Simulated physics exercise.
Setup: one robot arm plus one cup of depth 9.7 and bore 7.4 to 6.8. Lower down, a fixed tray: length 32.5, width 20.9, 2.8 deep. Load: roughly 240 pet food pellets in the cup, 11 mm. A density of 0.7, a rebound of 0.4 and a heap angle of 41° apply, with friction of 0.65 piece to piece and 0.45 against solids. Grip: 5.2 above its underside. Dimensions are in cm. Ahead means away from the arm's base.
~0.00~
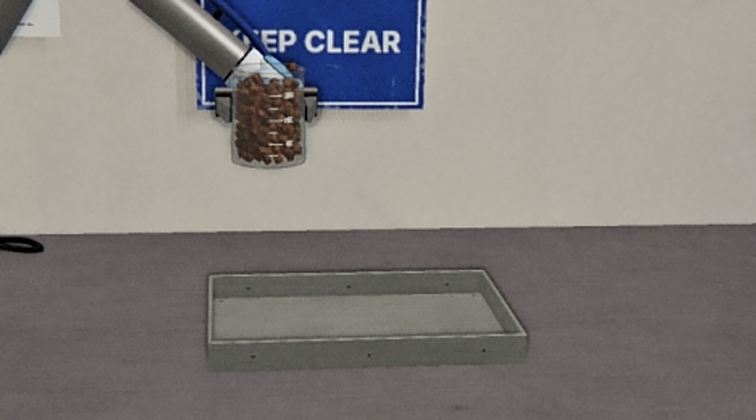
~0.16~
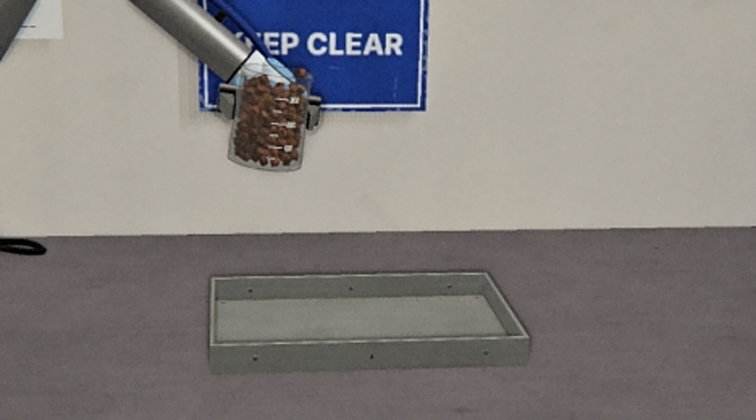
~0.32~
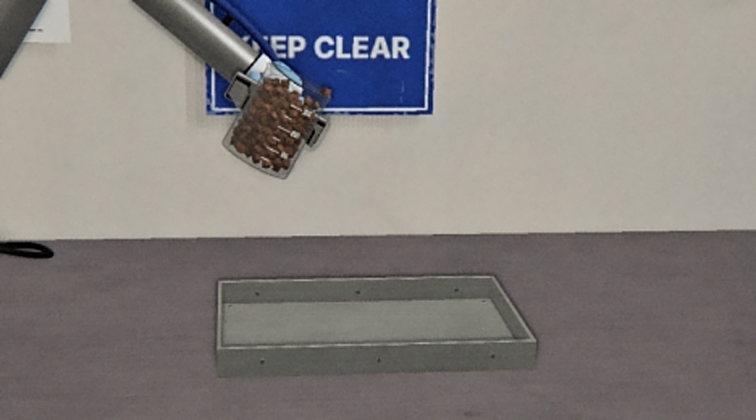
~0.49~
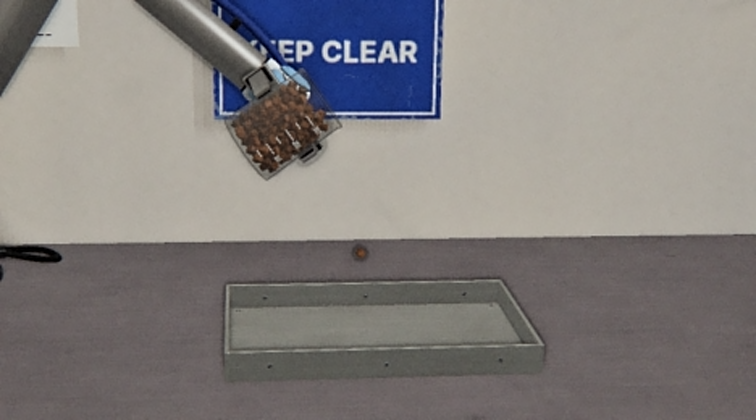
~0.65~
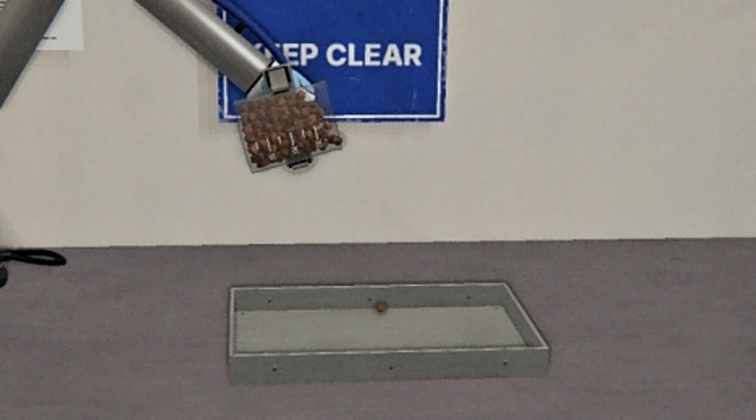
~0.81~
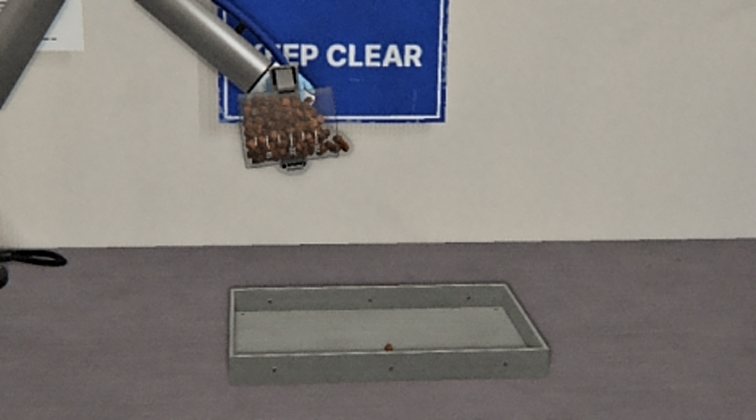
A robot arm tips a clear cup of brown pellets rightward, and one drops into the tray.
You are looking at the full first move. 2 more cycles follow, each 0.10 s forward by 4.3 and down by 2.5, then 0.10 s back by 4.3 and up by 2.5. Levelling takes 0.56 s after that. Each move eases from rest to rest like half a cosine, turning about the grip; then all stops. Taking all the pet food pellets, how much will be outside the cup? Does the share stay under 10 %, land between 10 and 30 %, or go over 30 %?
It goes over 30 %.
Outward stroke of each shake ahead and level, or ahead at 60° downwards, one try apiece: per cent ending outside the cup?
Try one gives about 75 in a hundred, try two about 20 in a hundred.
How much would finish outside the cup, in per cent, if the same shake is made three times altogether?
It would then be around 45 per cent.
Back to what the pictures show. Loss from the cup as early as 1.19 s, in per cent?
Share gone: Around 35 %.
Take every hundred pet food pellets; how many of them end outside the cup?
40 per cent or thereabouts.
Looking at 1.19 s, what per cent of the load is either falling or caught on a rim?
I'd reckon close to 11 per cent.
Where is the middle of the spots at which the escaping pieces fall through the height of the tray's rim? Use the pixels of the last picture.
I'd say somewhere around (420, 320).
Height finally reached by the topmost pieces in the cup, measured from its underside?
Some 7.0 cm.
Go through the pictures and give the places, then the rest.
The cup middle at (269, 116), level; upper third of the load around (268, 98), from x 240 to 300, top at y 65; 243 in the cup, in the first picture.
The cup middle at (270, 118), tilted 8° forward; upper third of the load around (271, 101), from x 240 to 300, top at y 75, in the second picture.
The cup middle at (276, 121), tilted 29° forward; upper third of the load around (278, 105), from x 235 to 325, top at y 80; 242 in the cup, 1 in flight or on a rim, in the third picture.
The cup middle at (283, 125), tilted 55° forward; upper third of the load around (284, 109), from x 235 to 360, top at y 85; 242 in the cup, 1 in flight or on a rim, in the fourth picture.
The cup middle at (287, 127), tilted 76° forward; upper third of the load around (285, 112), from x 245 to 380, top at y 95; 242 in the cup, 1 in the tray, in the fifth picture.
The cup middle at (287, 127), tilted 84° forward; upper third of the load around (278, 112), from x 245 to 390, top at y 100; 242 in the cup, 1 in the tray, in the sixth picture.
After 1.19 s, tilted 84° forward, highest piece 27 above the table; 163 in the cup, 53 in the tray, 27 in flight or on a rim.
After 1.58 s, tilted 22° forward, highest piece 28 above the table; 144 in the cup, 97 in the tray, 2 on the table or floor.
After 1.97 s, level, highest piece 27 above the table; 144 in the cup, 97 in the tray, 2 on the table or floor.
After 3.02 s, level, highest piece 27 above the table; 144 in the cup, 97 in the tray, 2 on the table or floor.
In the end, 144 in the cup, 97 in the tray, 2 on the table or floor. That is 41 % outside the cup.
